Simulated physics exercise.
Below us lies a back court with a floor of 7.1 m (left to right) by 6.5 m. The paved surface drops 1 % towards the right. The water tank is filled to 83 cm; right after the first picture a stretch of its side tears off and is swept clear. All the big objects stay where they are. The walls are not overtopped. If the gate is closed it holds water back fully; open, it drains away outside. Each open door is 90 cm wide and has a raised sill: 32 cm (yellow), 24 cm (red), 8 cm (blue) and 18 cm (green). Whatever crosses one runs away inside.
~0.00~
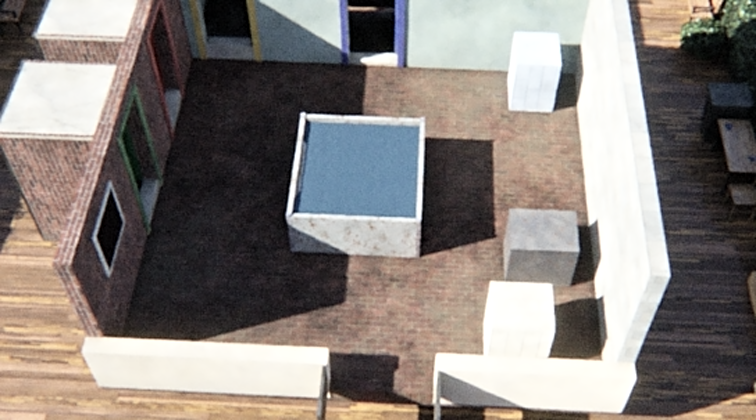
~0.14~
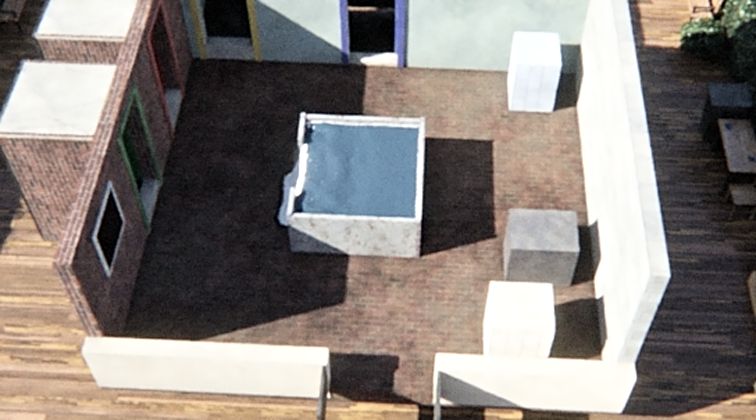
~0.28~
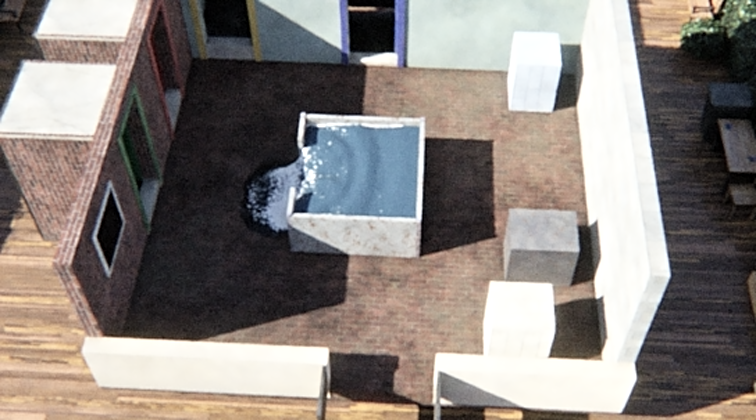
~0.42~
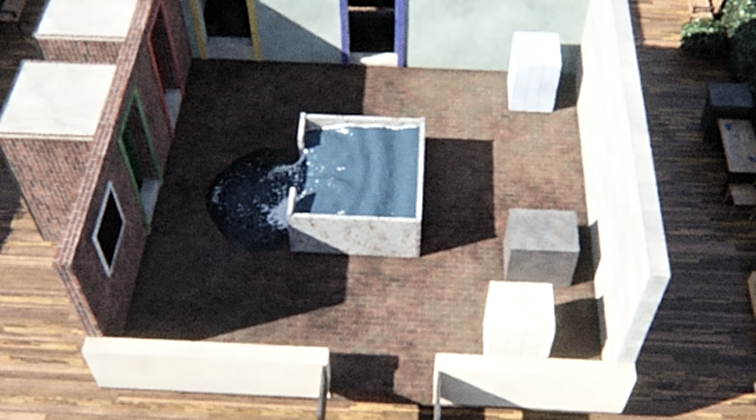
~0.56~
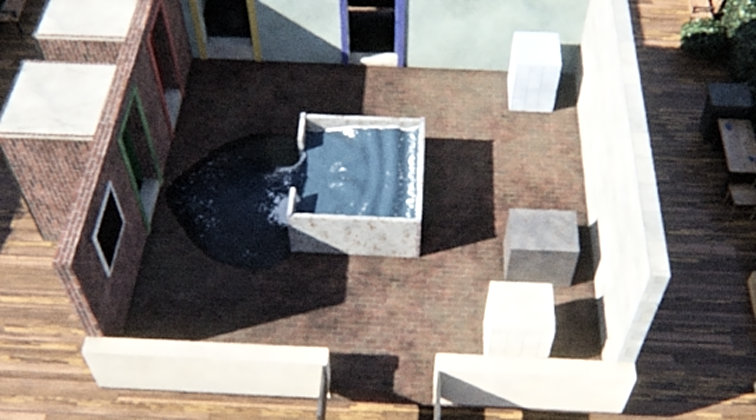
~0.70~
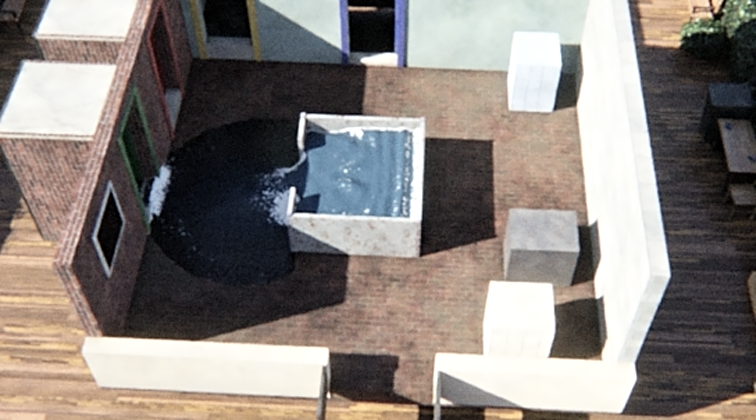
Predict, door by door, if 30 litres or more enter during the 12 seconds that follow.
The water let in: At the yellow door it keeps below the limit; at the red door it stays under the limit; at the blue door it does not reach the limit; at the green door it passes the limit.
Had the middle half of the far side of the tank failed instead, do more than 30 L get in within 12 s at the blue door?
Against that limit: Blue over.
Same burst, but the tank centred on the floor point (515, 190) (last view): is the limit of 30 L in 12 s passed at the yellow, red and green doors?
Then: Yellow below, red below, green not over.
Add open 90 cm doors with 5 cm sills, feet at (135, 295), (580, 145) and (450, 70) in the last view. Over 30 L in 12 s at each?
In turn: Above, above, not over.
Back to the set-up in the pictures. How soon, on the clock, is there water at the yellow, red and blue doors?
Yellow 1.8 s, red 1.0 s, blue 2.8 s.
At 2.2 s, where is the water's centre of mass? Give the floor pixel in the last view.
At about (284, 198).
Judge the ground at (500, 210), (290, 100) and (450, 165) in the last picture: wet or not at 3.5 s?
In turn: Dry, under water, dry.
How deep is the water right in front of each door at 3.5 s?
In cm: Yellow 22, red 13, blue 4, green 23.
After 1.4 s water covers 25 % of the floor and is deepest (41 cm) near (289, 196); yellow door not reached, red door 22 cm at the sill, 0 L in, blue door not reached, green door 39 cm at the sill, 87 L in.
After 2.2 s water covers 25 % of the floor and is deepest (39 cm) near (192, 62); yellow door 27 cm at the sill, 0 L in, red door 21 cm at the sill, 0 L in, blue door not reached, green door 35 cm at the sill, 180 L in.
After 3.5 s water covers 45 % of the floor and is deepest (24 cm) near (119, 351); yellow door 22 cm at the sill, 1 L in, red door 13 cm at the sill, 1 L in, blue door 4 cm at the sill, 0 L in, green door 23 cm at the sill, 233 L in.
After 7.0 s water covers 90 % of the floor and is deepest (14 cm) near (498, 278); yellow door 12 cm at the sill, 2 L in, red door 9 cm at the sill, 1 L in, blue door 5 cm at the sill, 0 L in, green door 12 cm at the sill, 246 L in.
After 12.0 s water covers 95 % of the floor and is deepest (15 cm) near (592, 293); yellow door 6 cm at the sill, 2 L in, red door 5 cm at the sill, 1 L in, blue door 3 cm at the sill, 0 L in, green door 5 cm at the sill, 246 L in.
